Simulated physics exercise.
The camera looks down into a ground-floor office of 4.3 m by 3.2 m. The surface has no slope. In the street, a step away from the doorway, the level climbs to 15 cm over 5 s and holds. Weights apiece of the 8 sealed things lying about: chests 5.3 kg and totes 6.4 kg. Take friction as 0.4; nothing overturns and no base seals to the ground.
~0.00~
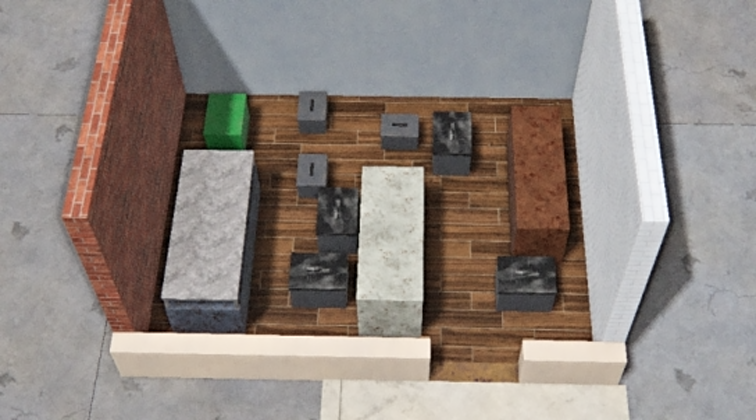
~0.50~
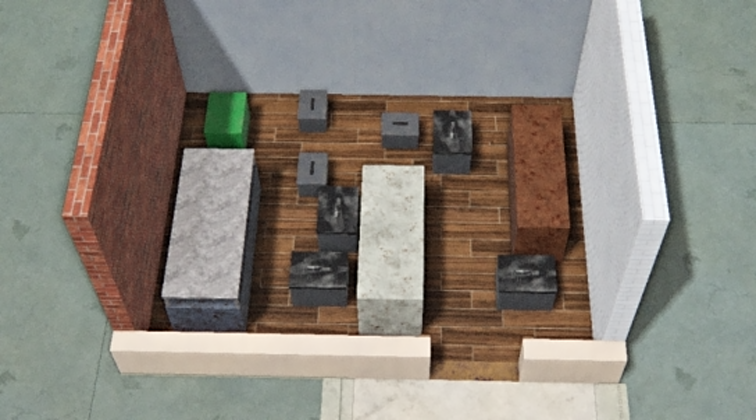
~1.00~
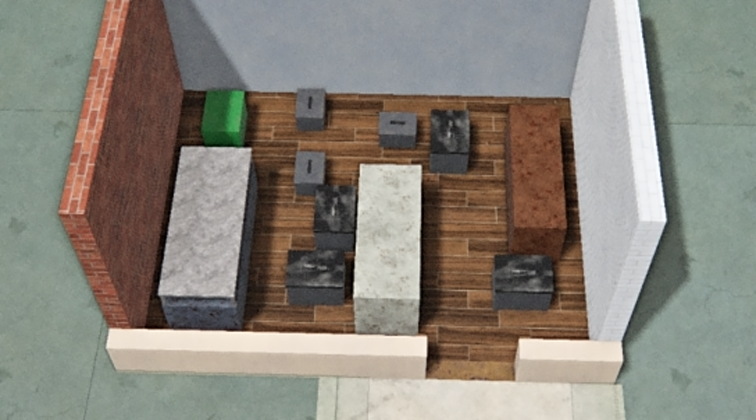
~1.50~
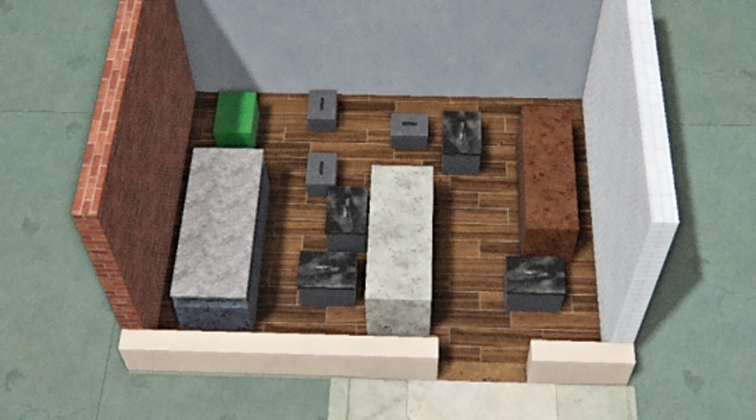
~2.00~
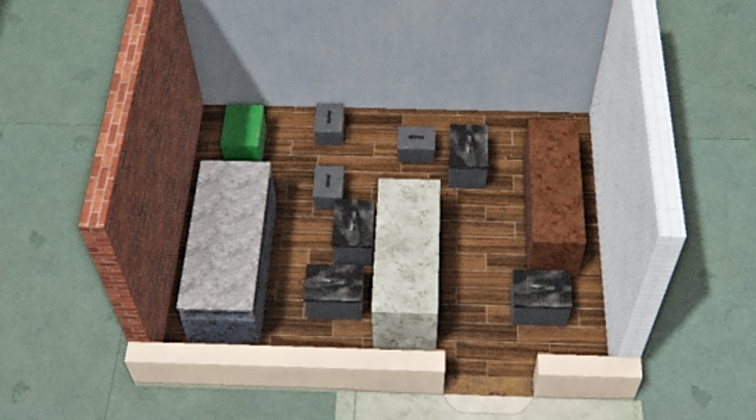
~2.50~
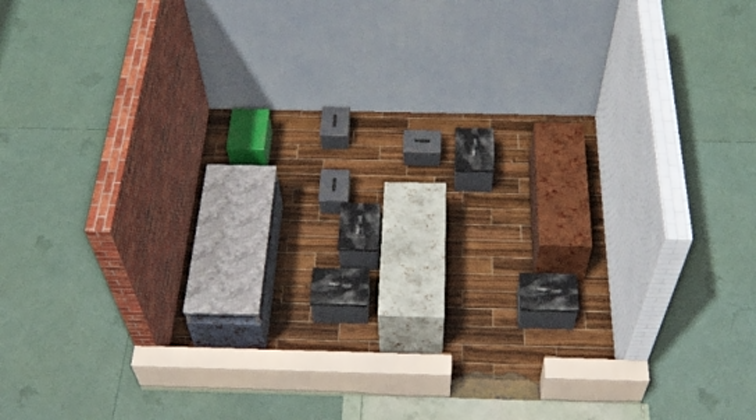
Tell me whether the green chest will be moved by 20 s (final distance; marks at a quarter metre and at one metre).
Green chest is nudged along.
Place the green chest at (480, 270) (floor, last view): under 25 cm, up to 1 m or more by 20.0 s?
It ends far away.
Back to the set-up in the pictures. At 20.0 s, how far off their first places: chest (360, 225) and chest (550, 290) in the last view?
In that order: 60 cm, 20 cm.
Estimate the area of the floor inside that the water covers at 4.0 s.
Roughly 1.5 m2.
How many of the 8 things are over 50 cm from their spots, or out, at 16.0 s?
By then 4.
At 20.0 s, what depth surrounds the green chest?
About 10 cm.
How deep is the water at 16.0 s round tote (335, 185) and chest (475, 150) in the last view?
About 5 and 11 cm.
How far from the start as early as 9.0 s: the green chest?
About 0 cm.
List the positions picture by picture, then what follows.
The green chest at (225, 114) rests on the ground; 0.0 m2 under water; 0 of 8 have shifted, in the first frame.
The green chest at (225, 113) rests on the ground; water covers 0.0 m2; 0 of 8 have shifted, in the second frame.
The green chest at (223, 111), on the bottom; water covers 0.0 m2; 0 of 8 have shifted, in the third frame.
The green chest at (235, 112) rests on the ground; water covers 0.0 m2; 0 of 8 have shifted, in the fourth frame.
The green chest at (242, 125), on the bottom; 0.0 m2 under water; 0 of 8 have shifted, in the fifth frame.
The green chest at (248, 129), on the bottom; water covers 0.0 m2; 0 of 8 have shifted, in the sixth frame.
After 4.0 s the green chest is near (248, 129), 0.0 m from its start, aground; 0 afloat.
After 9.0 s the green chest is near (248, 129), 0.0 m from its start, aground; 2 afloat.
After 16.0 s the green chest is near (210, 156), 0.5 m from its start, afloat; 6 afloat.
After 20.0 s the green chest is near (209, 156), 0.5 m from its start, afloat; 8 afloat.
